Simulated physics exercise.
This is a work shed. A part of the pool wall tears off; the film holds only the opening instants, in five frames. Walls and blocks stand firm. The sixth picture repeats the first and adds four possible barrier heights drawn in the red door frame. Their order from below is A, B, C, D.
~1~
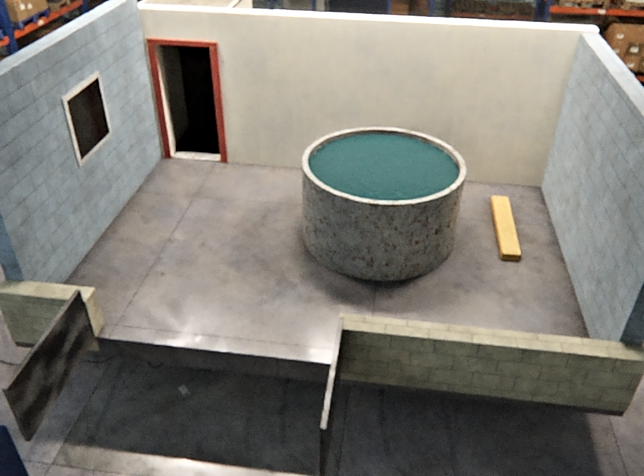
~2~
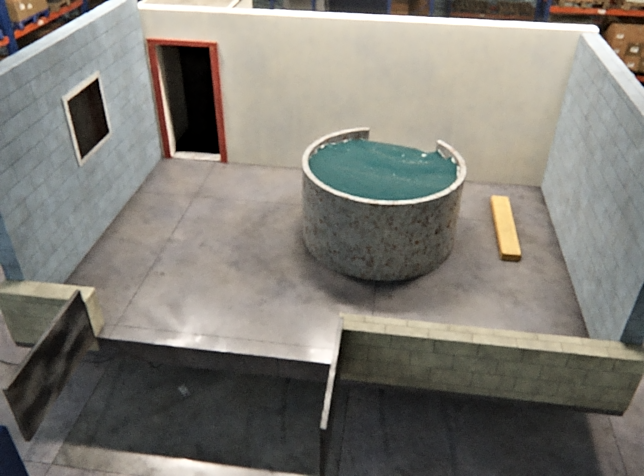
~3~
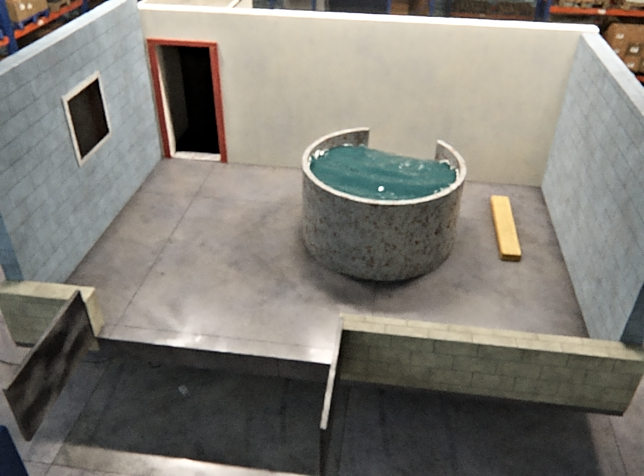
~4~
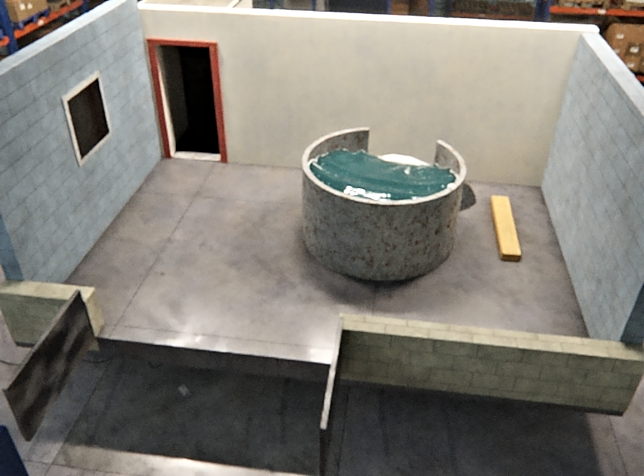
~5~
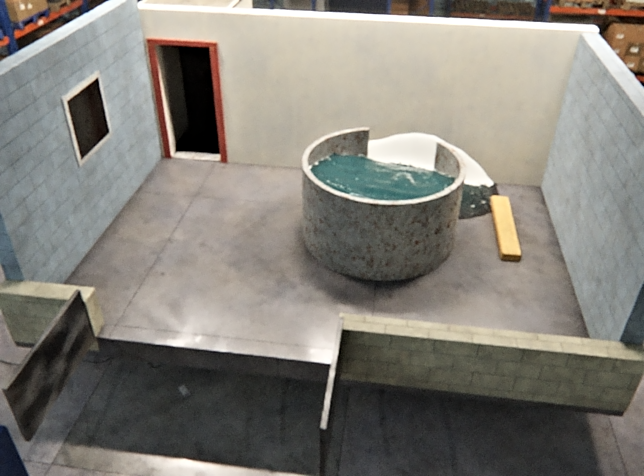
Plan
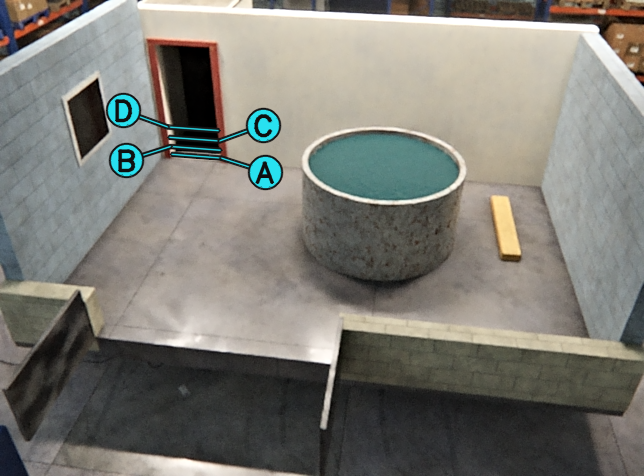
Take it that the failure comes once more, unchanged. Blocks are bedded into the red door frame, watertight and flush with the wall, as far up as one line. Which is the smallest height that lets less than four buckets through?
B is the one.
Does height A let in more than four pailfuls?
Yes, it does.
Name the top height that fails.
That is height A.
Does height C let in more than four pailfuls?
No.
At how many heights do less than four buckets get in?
Three of them.
In cyan, A at (196, 156); B at (195, 148); C at (194, 139); D at (193, 128); from the bottom up A, B, C, D.
With A, some 15 bucketfuls get in.
With B, a splash gets over, under a bucket.
With C, nothing gets over.
With D, nothing gets over.
